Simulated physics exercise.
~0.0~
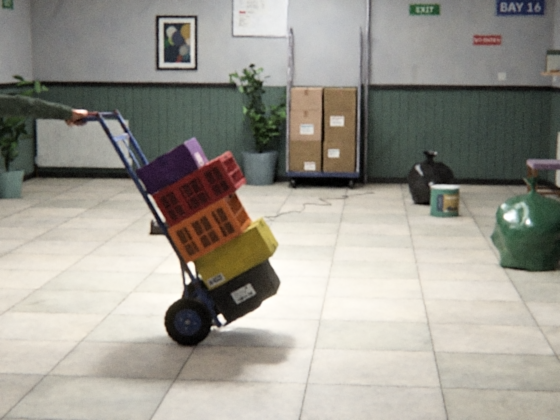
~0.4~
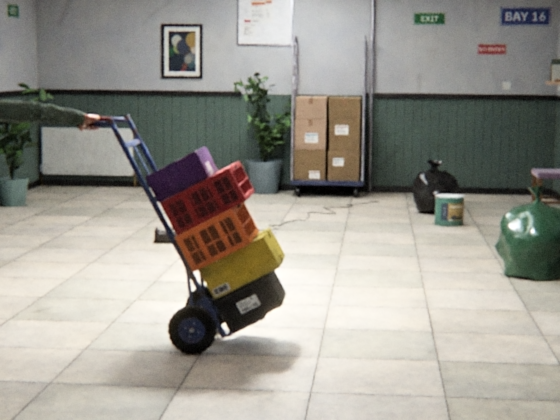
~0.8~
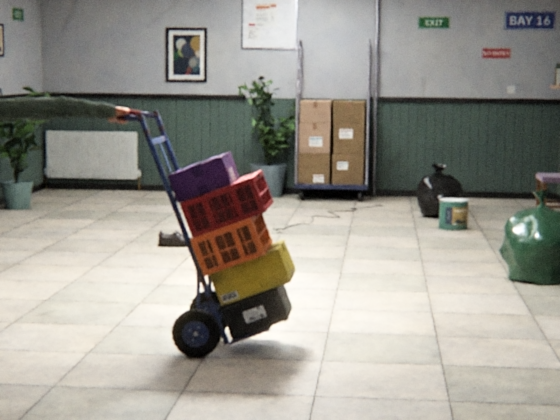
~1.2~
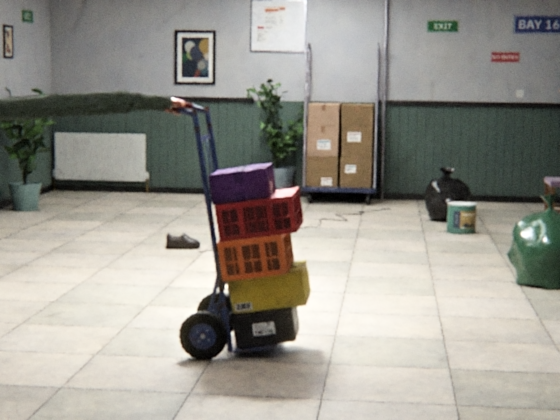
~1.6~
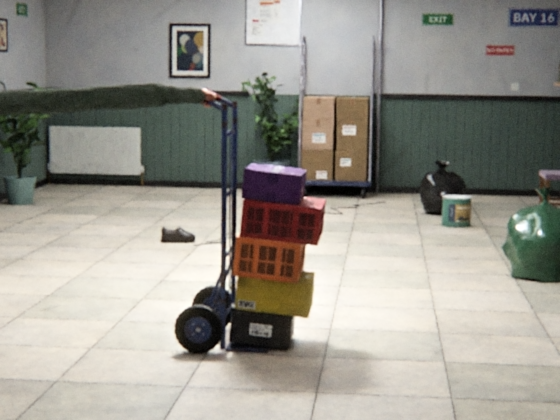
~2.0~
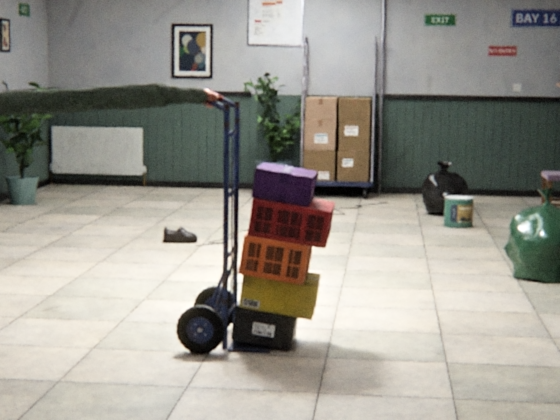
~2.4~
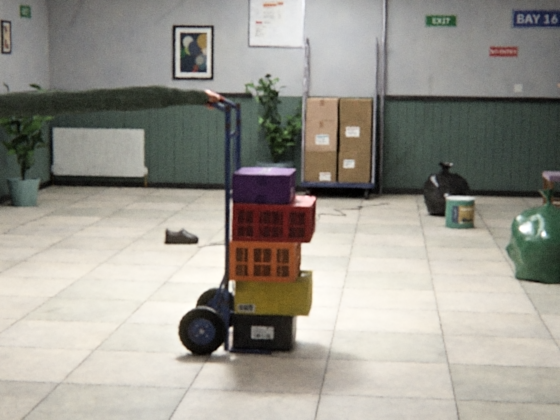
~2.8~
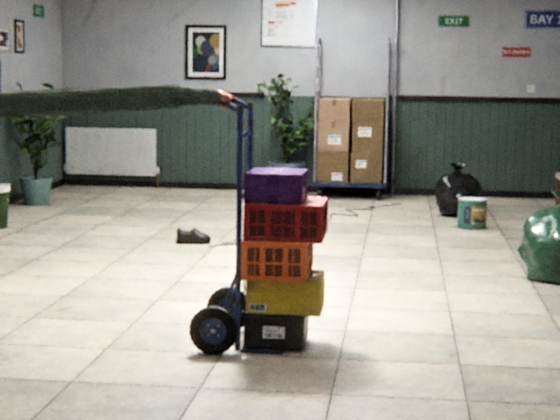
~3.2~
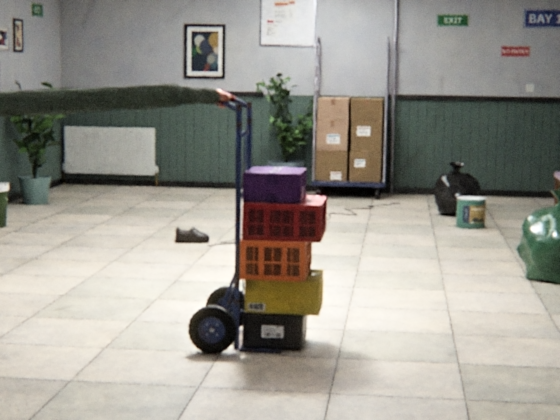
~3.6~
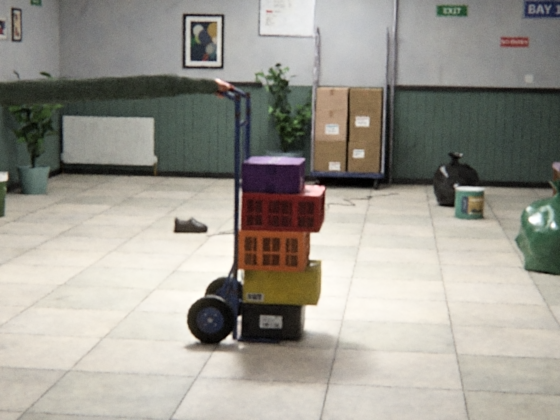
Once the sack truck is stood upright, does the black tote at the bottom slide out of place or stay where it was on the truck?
The black tote stays where it was on the truck, at the bottom of the stack.
